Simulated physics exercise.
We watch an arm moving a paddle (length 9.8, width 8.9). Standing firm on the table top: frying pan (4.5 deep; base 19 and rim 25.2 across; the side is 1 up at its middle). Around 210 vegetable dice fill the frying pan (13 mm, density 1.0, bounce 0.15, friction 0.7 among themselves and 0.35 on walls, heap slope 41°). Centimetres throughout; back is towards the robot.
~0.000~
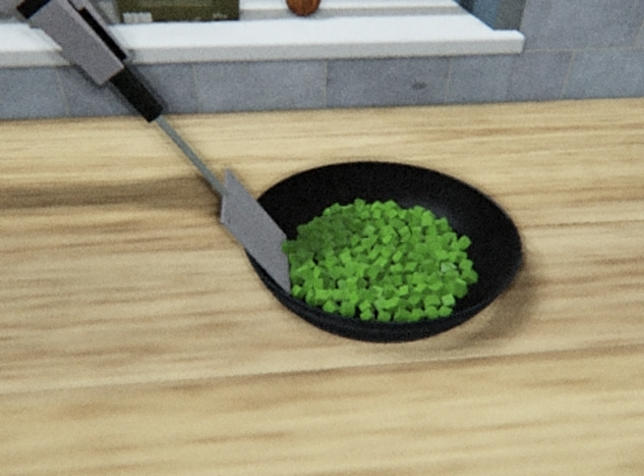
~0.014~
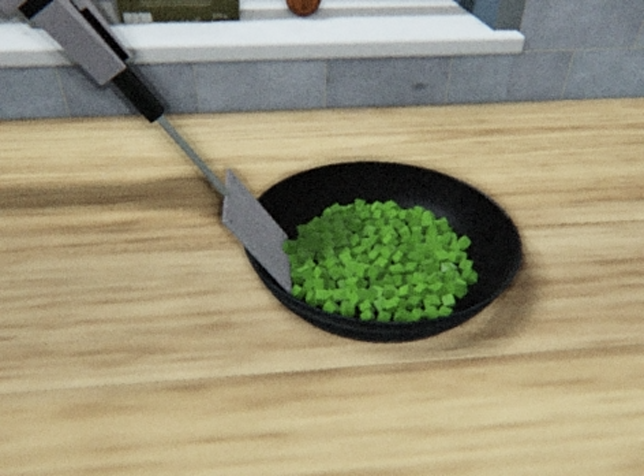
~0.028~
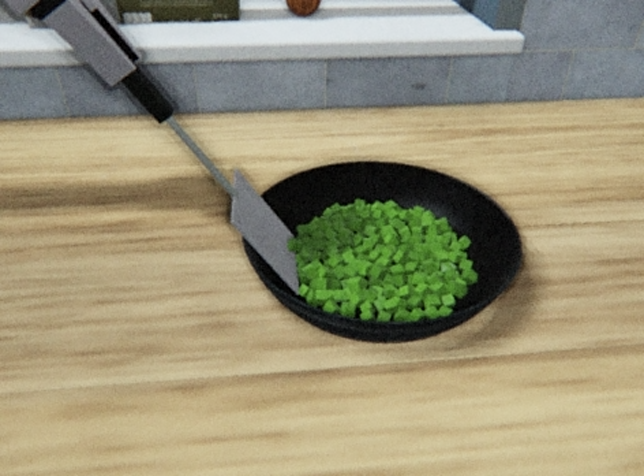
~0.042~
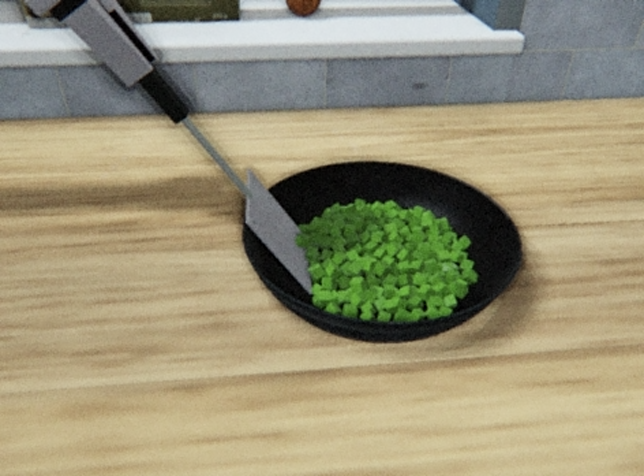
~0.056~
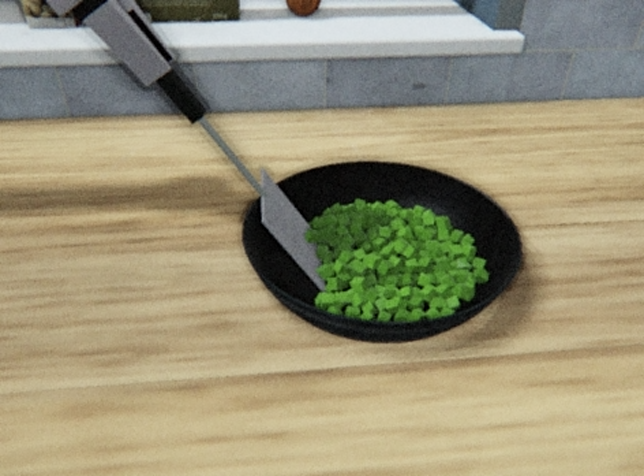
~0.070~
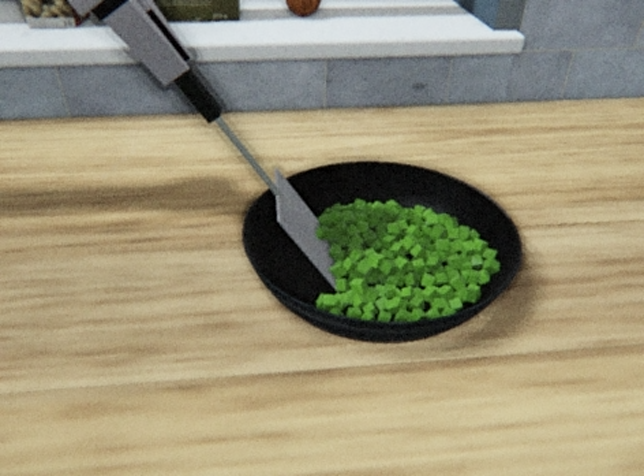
A robot arm's paddle pushes a heap of green cubes rightward in a black frying pan.
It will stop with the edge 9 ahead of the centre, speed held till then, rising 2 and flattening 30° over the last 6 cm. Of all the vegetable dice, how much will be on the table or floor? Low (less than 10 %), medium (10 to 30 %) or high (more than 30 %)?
Answer: Medium; 10 to 30 % of the vegetable dice finish on the table or floor.
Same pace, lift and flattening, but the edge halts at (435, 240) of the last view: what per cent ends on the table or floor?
Some 5 per cent.
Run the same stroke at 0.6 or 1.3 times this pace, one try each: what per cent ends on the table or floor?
Some 10 and 25 per cent.
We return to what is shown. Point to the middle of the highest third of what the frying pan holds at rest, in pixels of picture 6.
Near (476, 226).
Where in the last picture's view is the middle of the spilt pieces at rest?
At about (527, 248).
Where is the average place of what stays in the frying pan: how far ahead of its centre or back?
Roughly 5.5 cm ahead.
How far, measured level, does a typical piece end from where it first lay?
About 8 cm.
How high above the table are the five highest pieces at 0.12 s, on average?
Some 5 cm.
By 0.12 s, sloping 58°, highest piece 5 above the table; 212 in the frying pan.
By 0.17 s, sloping 49°, highest piece 7 above the table; 209 in the frying pan, 3 on the blade or in flight.
By 0.40 s, sloping 28°, highest piece 8 above the table; 178 in the frying pan, 30 on the table or floor, 4 on the blade or in flight.
By 1.45 s, sloping 28°, highest piece 5 above the table; 177 in the frying pan, 35 on the table or floor.
Final count, 177 in the frying pan, 35 on the table or floor. That is 17 % on the table or floor.
